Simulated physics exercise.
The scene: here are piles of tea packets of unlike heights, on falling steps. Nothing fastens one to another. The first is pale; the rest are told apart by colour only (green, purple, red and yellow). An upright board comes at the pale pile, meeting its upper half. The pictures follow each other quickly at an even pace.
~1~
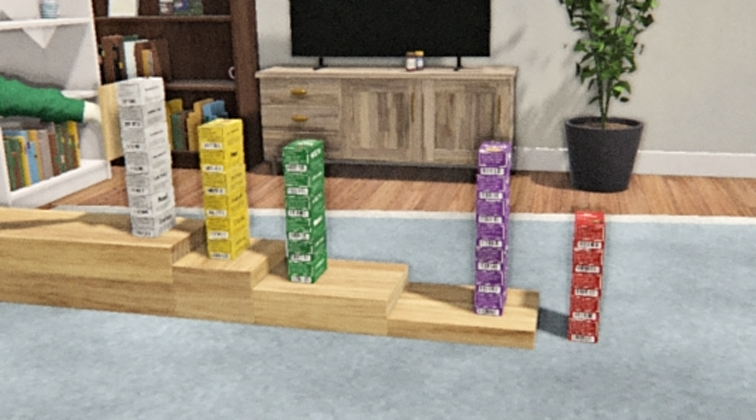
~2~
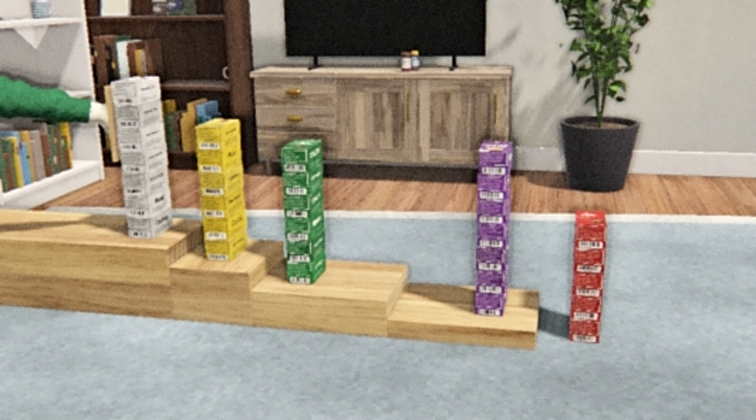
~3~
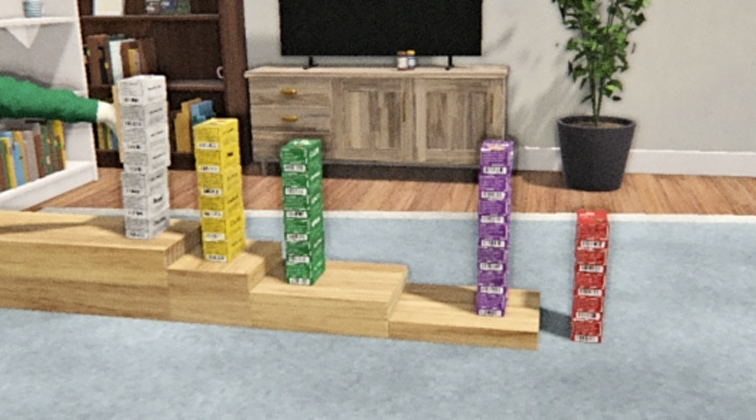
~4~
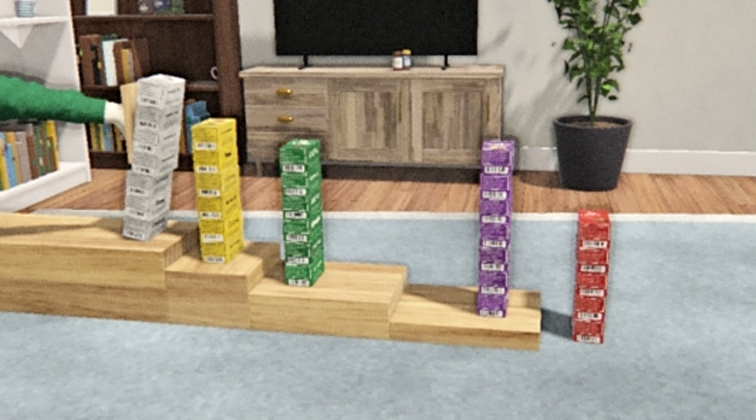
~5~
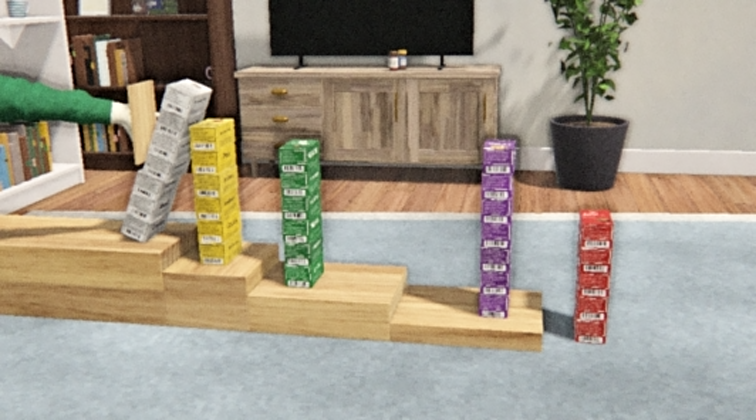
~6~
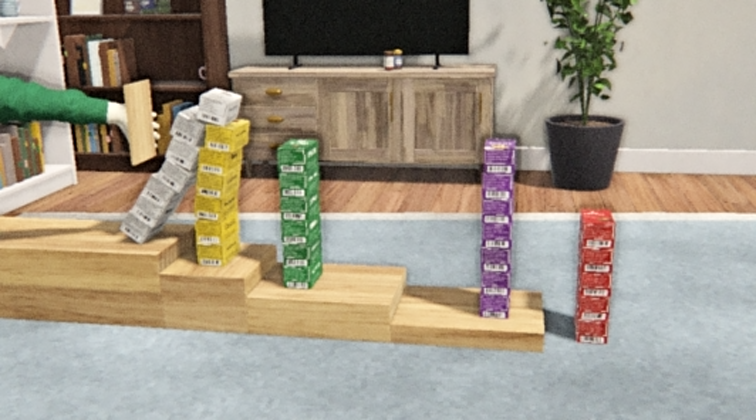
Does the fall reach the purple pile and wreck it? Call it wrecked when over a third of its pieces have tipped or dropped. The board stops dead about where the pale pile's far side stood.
That pile survives.
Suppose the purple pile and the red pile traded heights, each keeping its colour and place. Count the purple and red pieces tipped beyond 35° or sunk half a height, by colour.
Down at the end: Purple 0, red 0.
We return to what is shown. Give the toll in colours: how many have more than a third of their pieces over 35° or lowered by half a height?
In all, 2.
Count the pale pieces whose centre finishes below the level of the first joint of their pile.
5 of them.
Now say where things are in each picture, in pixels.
In the first frame (pixels give the middle of a visible side; the camera moves round a little), board (102, 114) not yet touching; top purple packet (493, 164); top green packet (296, 161); none of the others has stirred.
In the second frame, board (109, 114) not yet touching; top purple packet (494, 163).
In the third frame, board (117, 114) pushing; top purple packet (495, 162).
In the fourth frame, board (125, 115) pushing, top of the pale pile leaning a little; top purple packet (497, 162); none of the others has stirred.
In the fifth frame, board (132, 115) pushing, top of the pale pile leaning clearly; top purple packet (498, 162); none of the others has stirred.
In the sixth frame, board (128, 115) stopped, top of the pale pile leaning clearly; top purple packet (499, 161); top yellow packet (219, 139) tilted a little; movement in 4 of them.
Shortly afterwards, 7 of the pale pile down; none of the 7 purple packets down (4 of 24 in all colours); top purple packet unmoved; top yellow packet tilted well over, about its own height lower.
Next, 7 of the pale pile down; none of the 7 purple packets down (8 of 24 in all colours); top purple packet unmoved; top green packet upside down.
In the end, 7 of the pale pile down; none of the 7 purple packets down (10 of 24 in all colours); top purple packet unmoved; top green packet upside down. From the last view, middles, top purple packet near (501, 156), top green packet near (465, 297).
